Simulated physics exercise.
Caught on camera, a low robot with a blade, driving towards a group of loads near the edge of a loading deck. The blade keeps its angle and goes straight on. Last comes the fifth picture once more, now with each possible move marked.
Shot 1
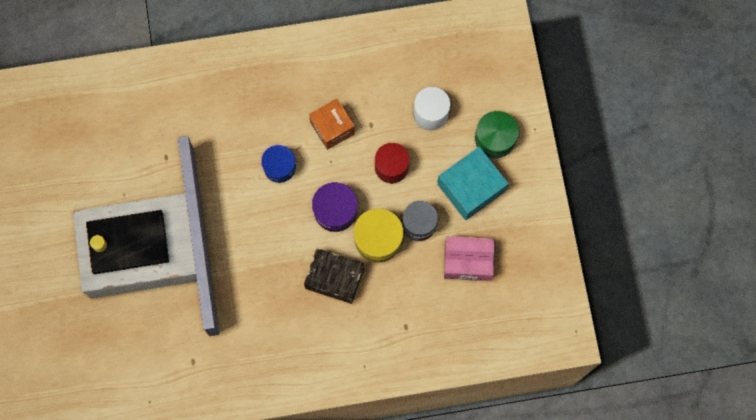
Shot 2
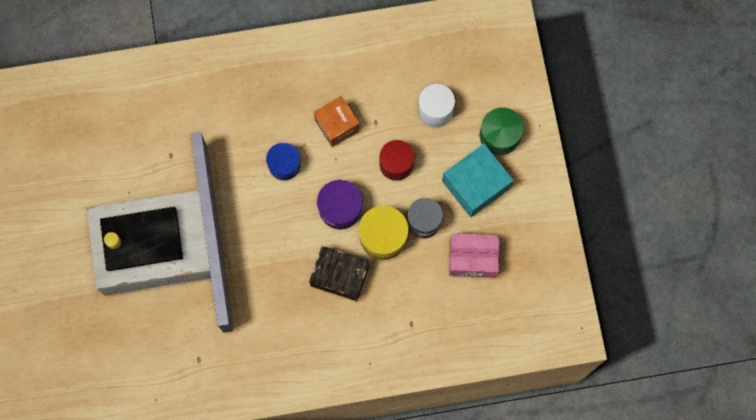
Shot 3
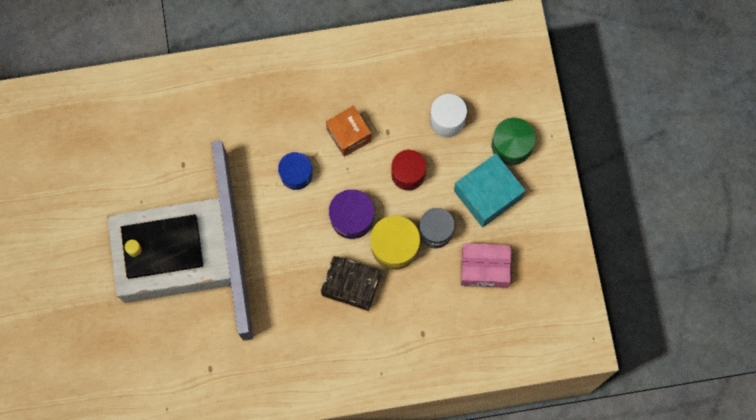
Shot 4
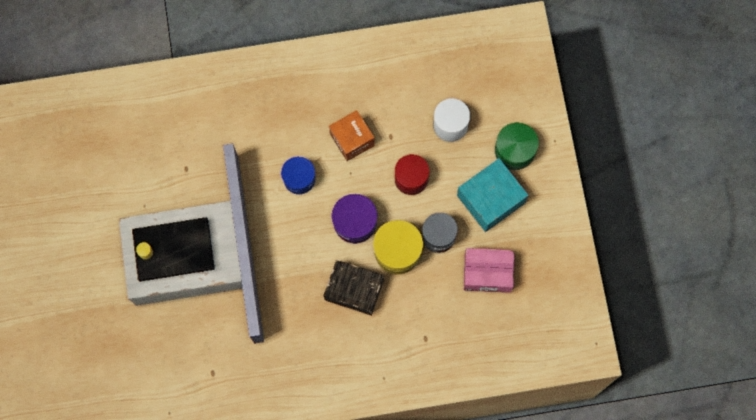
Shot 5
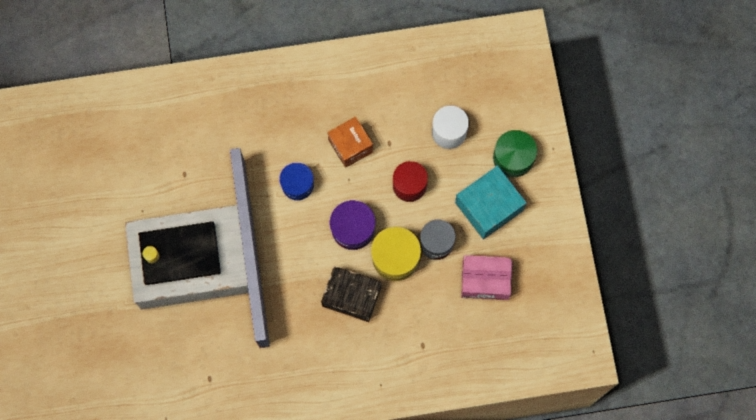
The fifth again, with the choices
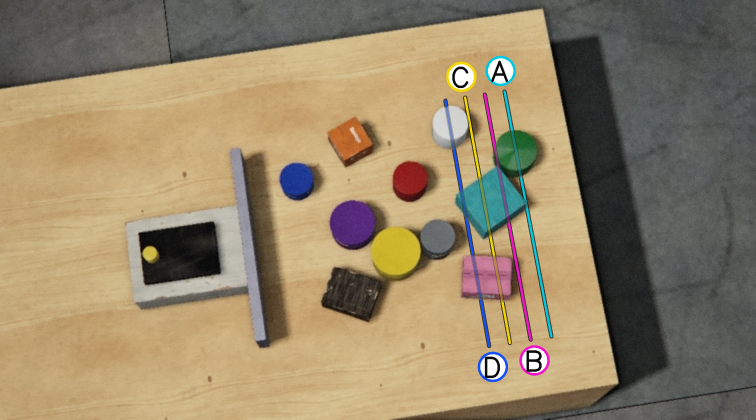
A wooden deck with a loose group of colourful tubs and boxes shifted slightly in view, while a low grey machine with a long upright blade crept a short way right towards them, touching none.
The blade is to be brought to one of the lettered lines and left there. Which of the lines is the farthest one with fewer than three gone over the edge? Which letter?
It should halt at B.
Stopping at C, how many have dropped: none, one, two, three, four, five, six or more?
The count is none.
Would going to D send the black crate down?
No.
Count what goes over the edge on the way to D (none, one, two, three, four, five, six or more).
In all, none.
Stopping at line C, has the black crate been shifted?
Yes.
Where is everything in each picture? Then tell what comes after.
The first frame shows white canister (432, 109); purple pail (335, 208); yellow pail (378, 237).
The second frame shows robot (147, 238); orange box (337, 122).
The third frame shows robot (167, 245); grey pail (436, 229).
The fourth frame shows robot (179, 248); green canister (516, 146).
The fifth frame shows robot (185, 252); turquoise crate (490, 203); red canister (410, 182); white canister (450, 127).
On the marked copy, A at (527, 211); B at (507, 214); C at (487, 217); D at (467, 220).
Taking B. A third of the way, robot (280, 238); black crate (389, 299); orange box (357, 141).
Two thirds of the way, robot (373, 223); turquoise crate (512, 195); pink parcel (522, 269).
When it is over, robot (445, 212); green canister over the edge; pink parcel (593, 260); one fallen.
As for the rest, A drops four; C is within the limit but short; D is within the limit but short.
